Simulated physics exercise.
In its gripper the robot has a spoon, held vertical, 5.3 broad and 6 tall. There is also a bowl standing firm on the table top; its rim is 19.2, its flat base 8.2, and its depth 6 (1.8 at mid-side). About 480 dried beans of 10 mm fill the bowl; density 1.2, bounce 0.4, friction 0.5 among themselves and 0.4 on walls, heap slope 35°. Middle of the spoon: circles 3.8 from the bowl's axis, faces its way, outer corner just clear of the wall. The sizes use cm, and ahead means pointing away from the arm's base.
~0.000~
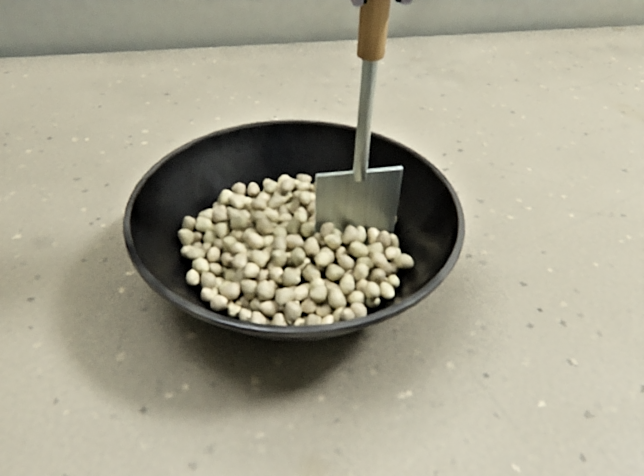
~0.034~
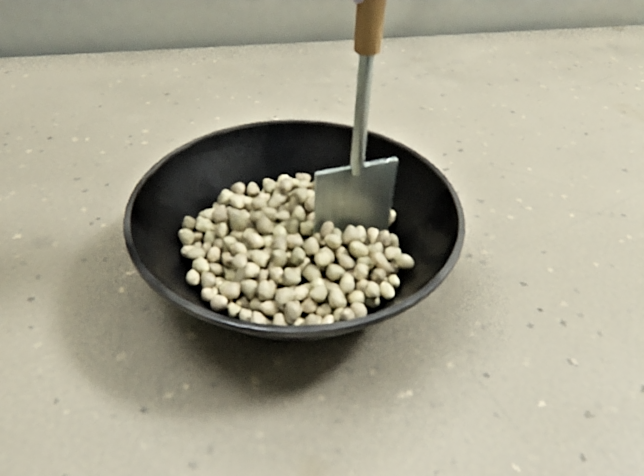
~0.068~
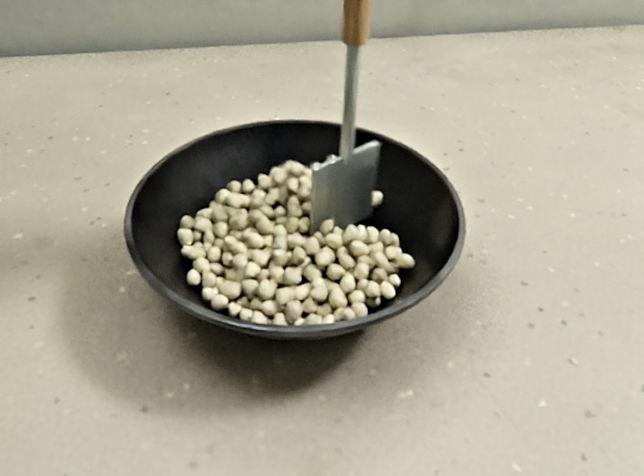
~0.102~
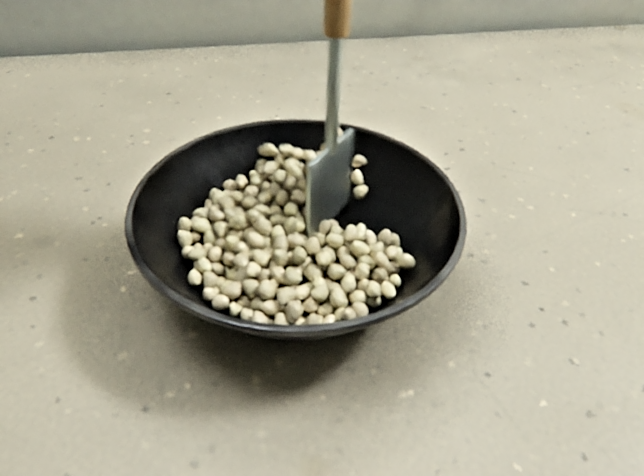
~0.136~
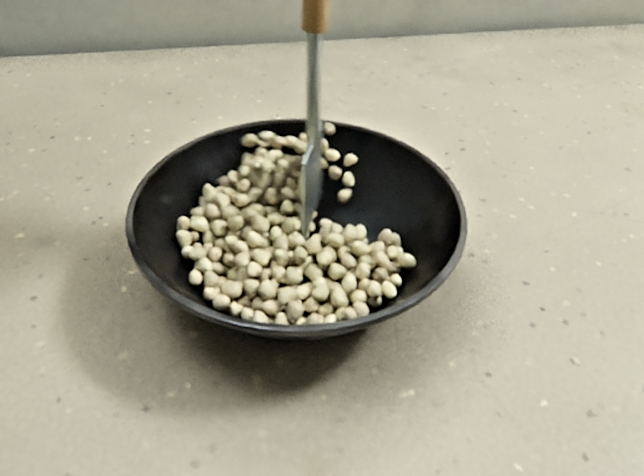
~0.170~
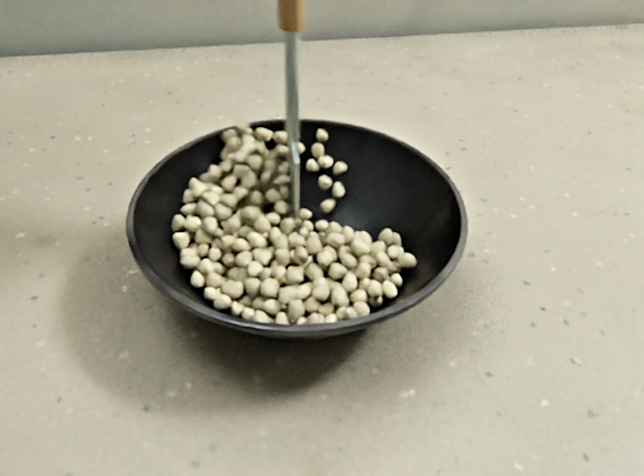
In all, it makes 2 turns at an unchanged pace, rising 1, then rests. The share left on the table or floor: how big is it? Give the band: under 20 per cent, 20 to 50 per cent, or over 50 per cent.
Band: Under 20 per cent.
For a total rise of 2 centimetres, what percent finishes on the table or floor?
Roughly 5 per cent.
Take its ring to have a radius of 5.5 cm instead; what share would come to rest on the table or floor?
Roughly 0 percent, I'd expect.
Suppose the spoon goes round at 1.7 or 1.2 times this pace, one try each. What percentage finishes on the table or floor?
35 % and 15 %.
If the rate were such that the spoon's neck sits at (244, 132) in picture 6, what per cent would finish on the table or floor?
Roughly 30 percent of it.
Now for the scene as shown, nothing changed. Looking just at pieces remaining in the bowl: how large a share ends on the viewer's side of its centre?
About 40 per cent.
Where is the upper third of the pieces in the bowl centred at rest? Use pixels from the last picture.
Estimated centre: (337, 204).
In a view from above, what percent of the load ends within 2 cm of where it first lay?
Around 5 in a hundred.
After 0.60 s, 335° round, highest piece 8 above the table; 456 in the bowl, 13 on the table or floor, 6 in flight or on the tool.
After 1.03 s, 224° round, highest piece 7 above the table; 426 in the bowl, 48 on the table or floor, 1 in flight or on the tool.
After 1.45 s, 0° round, highest piece 7 above the table; 424 in the bowl, 51 on the table or floor.
After 2.15 s, 0° round, highest piece 7 above the table; 424 in the bowl, 51 on the table or floor.
In the end, 424 in the bowl, 51 on the table or floor. That is 11 % on the table or floor.
